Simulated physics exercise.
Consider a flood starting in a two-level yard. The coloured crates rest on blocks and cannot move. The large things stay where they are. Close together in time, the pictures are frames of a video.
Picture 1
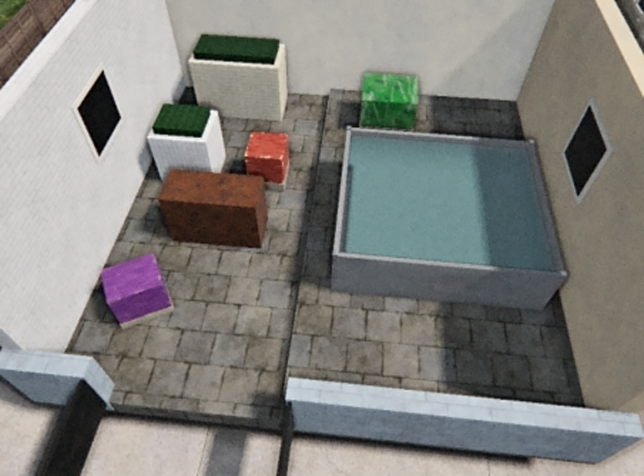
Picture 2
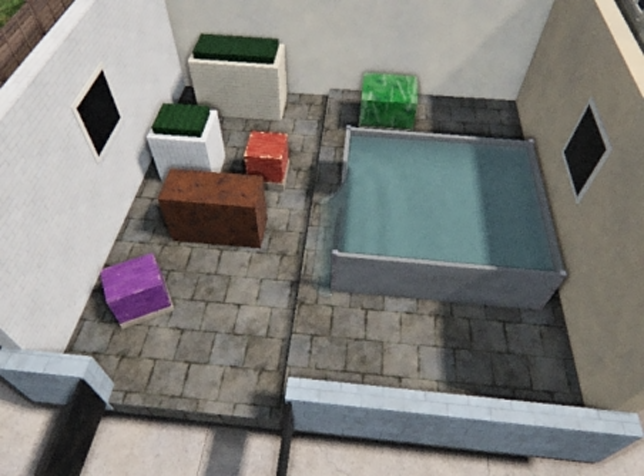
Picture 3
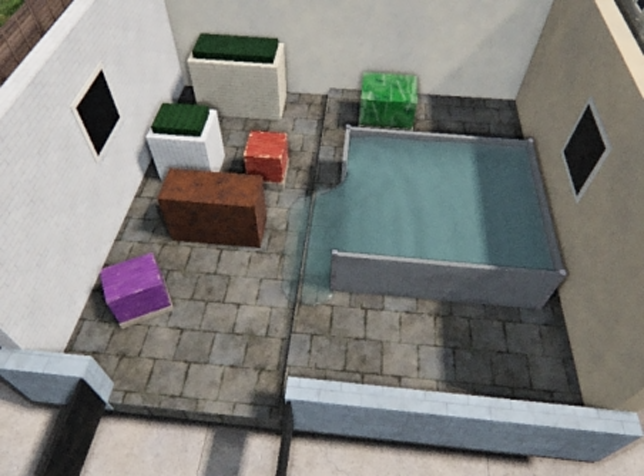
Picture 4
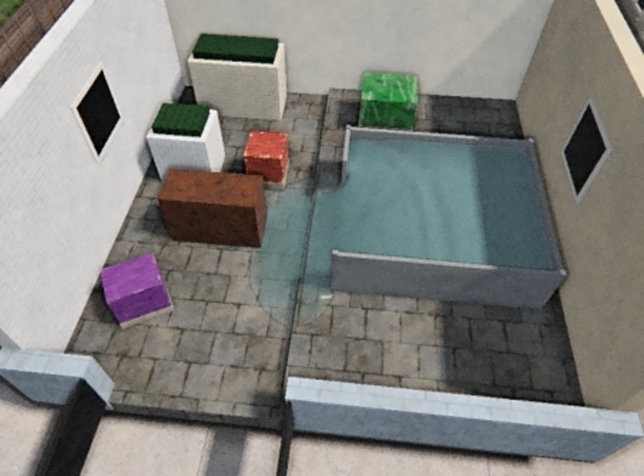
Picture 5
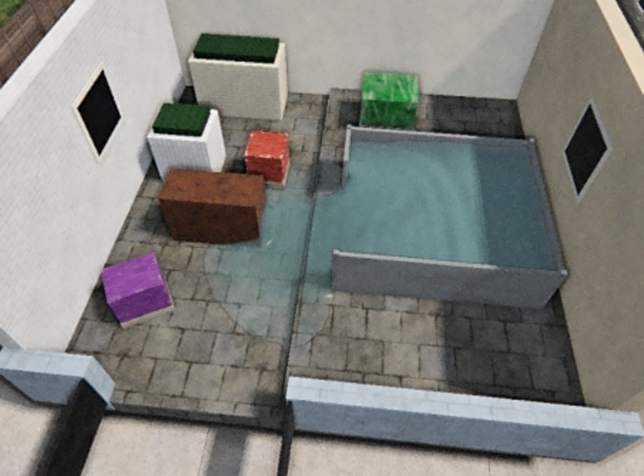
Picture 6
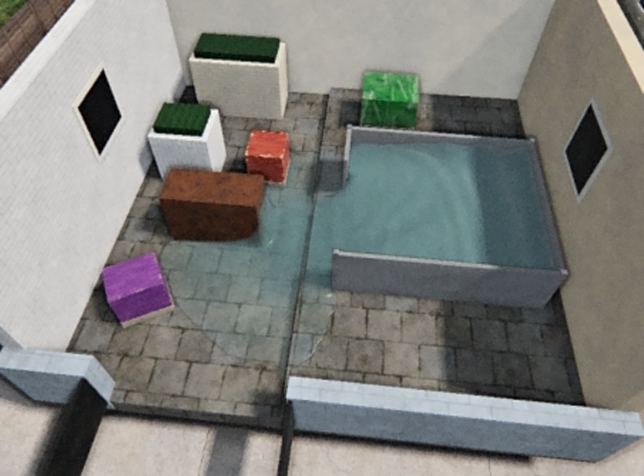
Water in the large grey tank sits still, then pours out through a gap opening on its left side. It spreads left and toward the viewer across the paved yard, reaching the brown block and fanning over the stones near the purple cube, while the coloured blocks stay in place.
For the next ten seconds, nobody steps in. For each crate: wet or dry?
The green crate ends up dry; the red crate ends up wet; the purple crate ends up wet.
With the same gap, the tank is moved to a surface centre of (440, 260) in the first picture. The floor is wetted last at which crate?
The green-painted one.
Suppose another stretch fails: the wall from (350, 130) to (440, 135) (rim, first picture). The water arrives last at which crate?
It's the purple crate.
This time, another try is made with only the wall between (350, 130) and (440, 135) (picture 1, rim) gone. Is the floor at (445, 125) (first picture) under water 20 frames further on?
Logged for the spot: In a puddle.
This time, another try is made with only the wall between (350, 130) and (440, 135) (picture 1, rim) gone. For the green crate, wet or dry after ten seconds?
Note: Green crate gets reached.
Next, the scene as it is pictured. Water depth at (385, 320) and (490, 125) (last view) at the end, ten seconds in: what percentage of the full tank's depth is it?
In order: About 0 and 0 percent.
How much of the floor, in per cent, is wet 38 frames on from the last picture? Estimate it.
That's roughly 60 per cent.
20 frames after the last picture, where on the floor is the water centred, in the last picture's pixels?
Point: (300, 236).
A moment on, water covers 40 % of the floor; the green crate not reached, the red crate water round its plinth, the purple crate water round its plinth.
Next, water covers 50 % of the floor; the green crate not reached, the red crate water round its plinth, the purple crate water round its plinth.
Then, water covers 55 % of the floor; the green crate not reached, the red crate water round its plinth, the purple crate water round its plinth.
Later, water covers 60 % of the floor; the green crate water round its plinth, the red crate water round its plinth, the purple crate water round its plinth.
In the end, water covers 55 % of the floor; the green crate stayed above the water, the red crate was topped, the purple crate was topped.
